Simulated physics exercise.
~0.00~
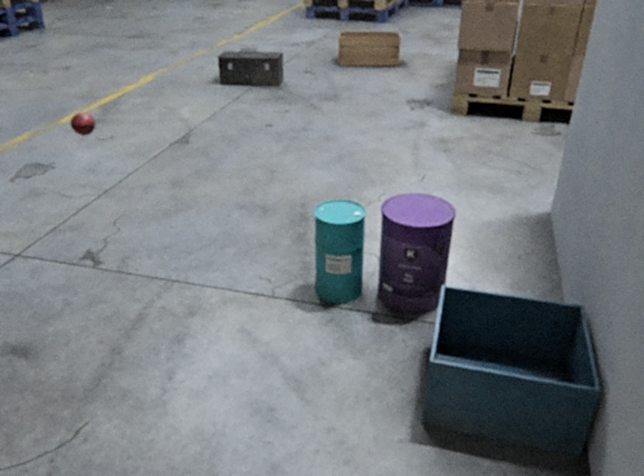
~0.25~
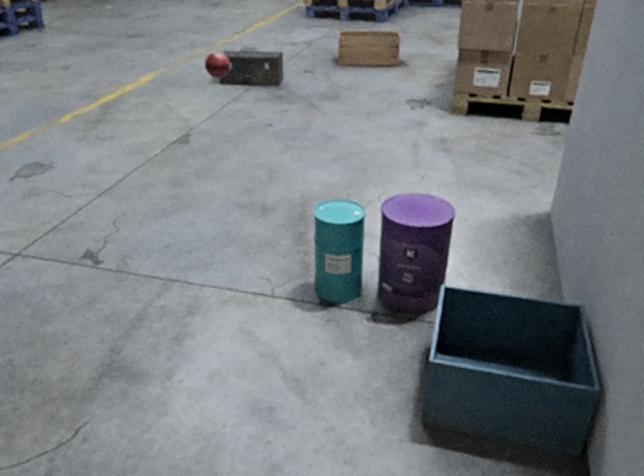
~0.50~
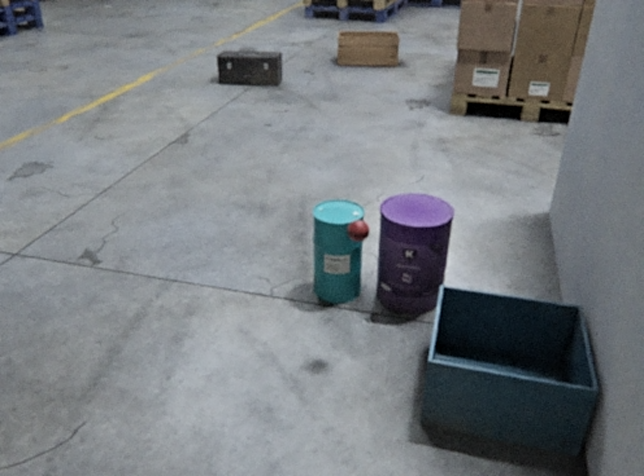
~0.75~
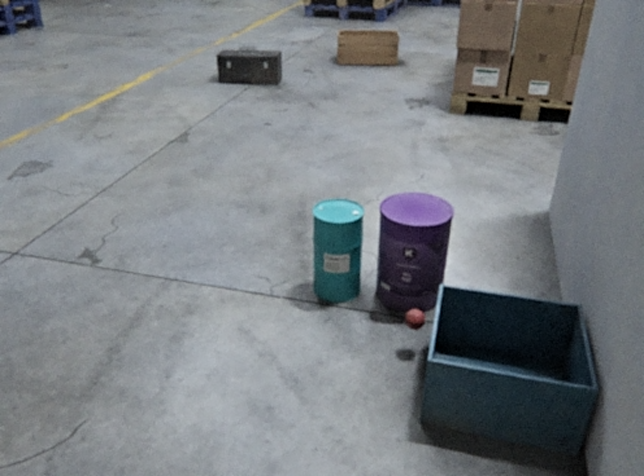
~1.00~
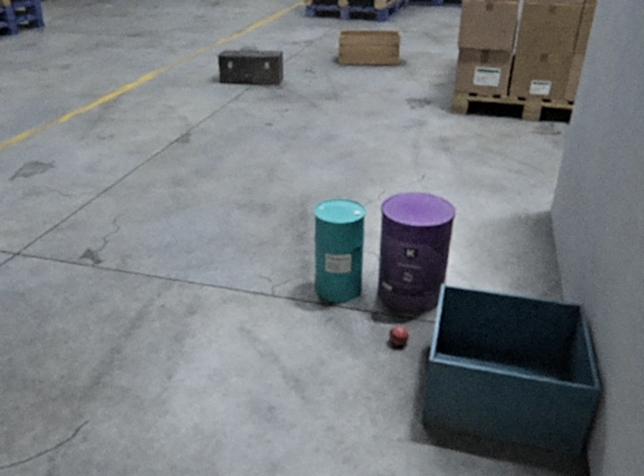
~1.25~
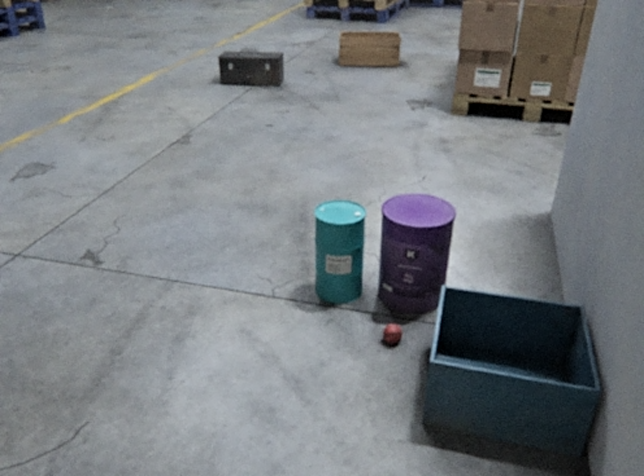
A purple barrel and turquoise barrel stay upright as a red ball lands outside the box.
